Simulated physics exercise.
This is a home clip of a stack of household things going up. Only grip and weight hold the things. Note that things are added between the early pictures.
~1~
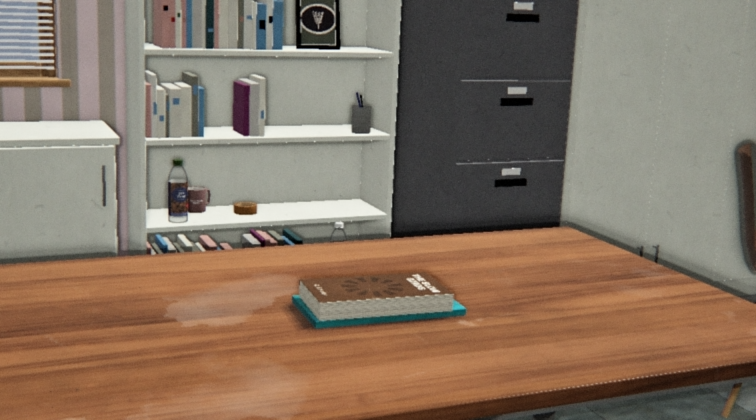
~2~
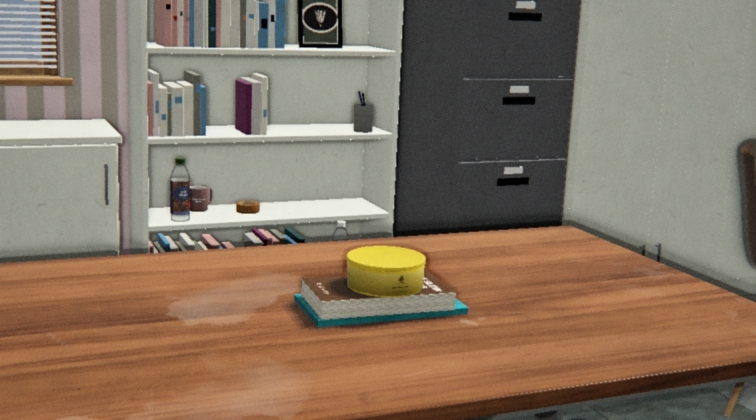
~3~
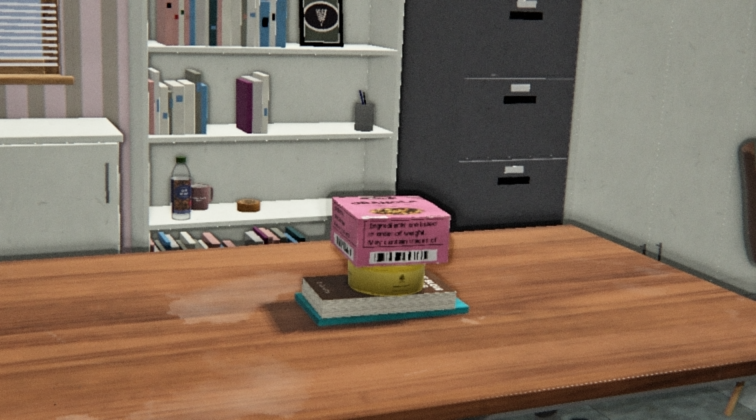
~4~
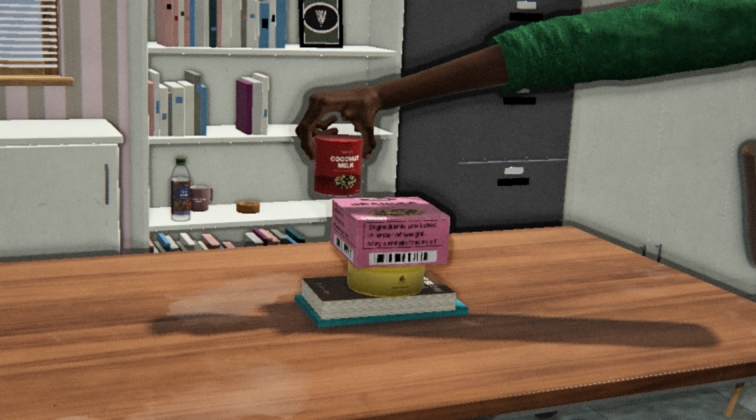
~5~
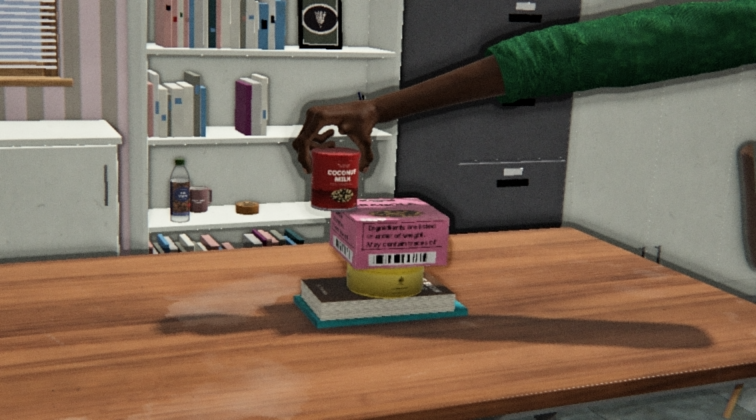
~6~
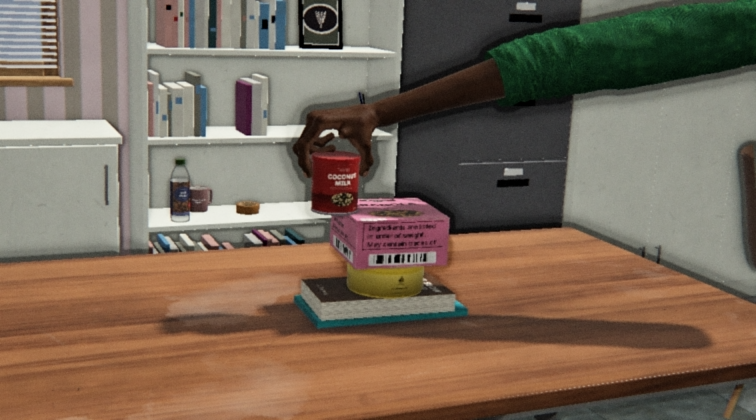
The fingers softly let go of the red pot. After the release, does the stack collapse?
Yes, it collapses.
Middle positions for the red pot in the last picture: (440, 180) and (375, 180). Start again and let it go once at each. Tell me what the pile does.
It caves in the first time and survives the second time.
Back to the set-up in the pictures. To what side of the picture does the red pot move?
Leftward.
Then, 0.30 s past the last view, red pot now fallen.
Then, 0.50 s past the last view, things are still on the move.
Then, 1.10 s past the last view, nothing new.
Finally, fallen, red pot; the other 4 still in place. Final places as the last picture's camera would see them, red pot near (181, 301). The pile comes apart.
